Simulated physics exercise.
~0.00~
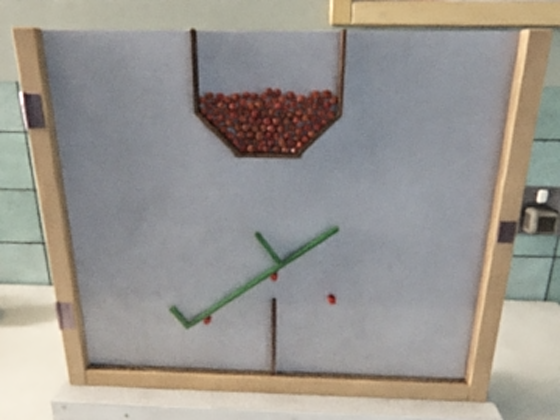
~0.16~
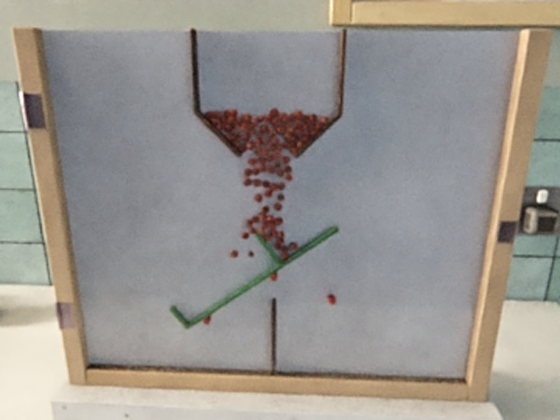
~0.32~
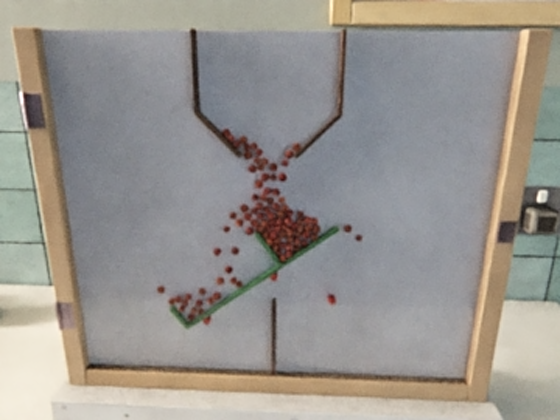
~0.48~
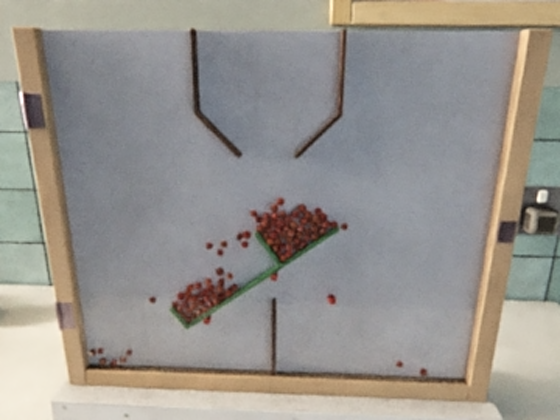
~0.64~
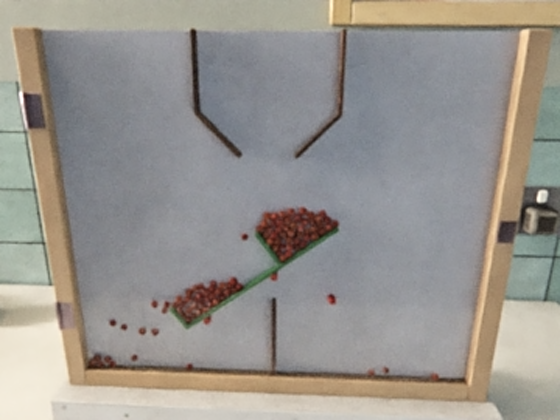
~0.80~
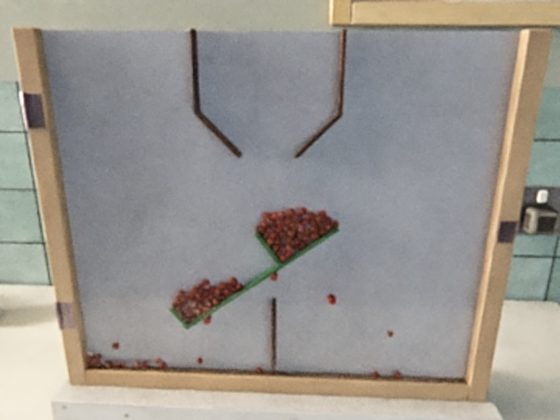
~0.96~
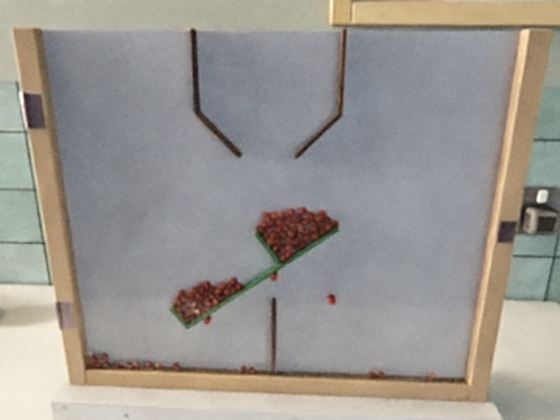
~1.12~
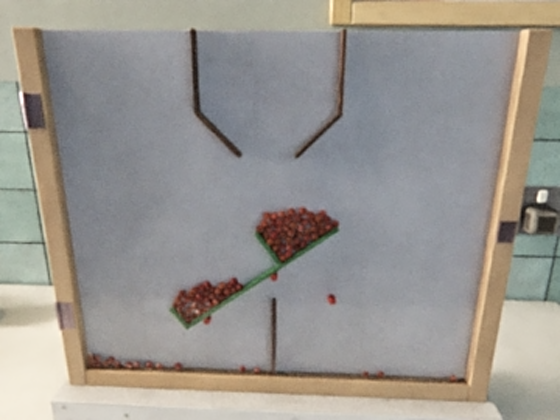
In a wooden-framed case, red beads pour from a hopper and mostly settle on a tilted green tray.
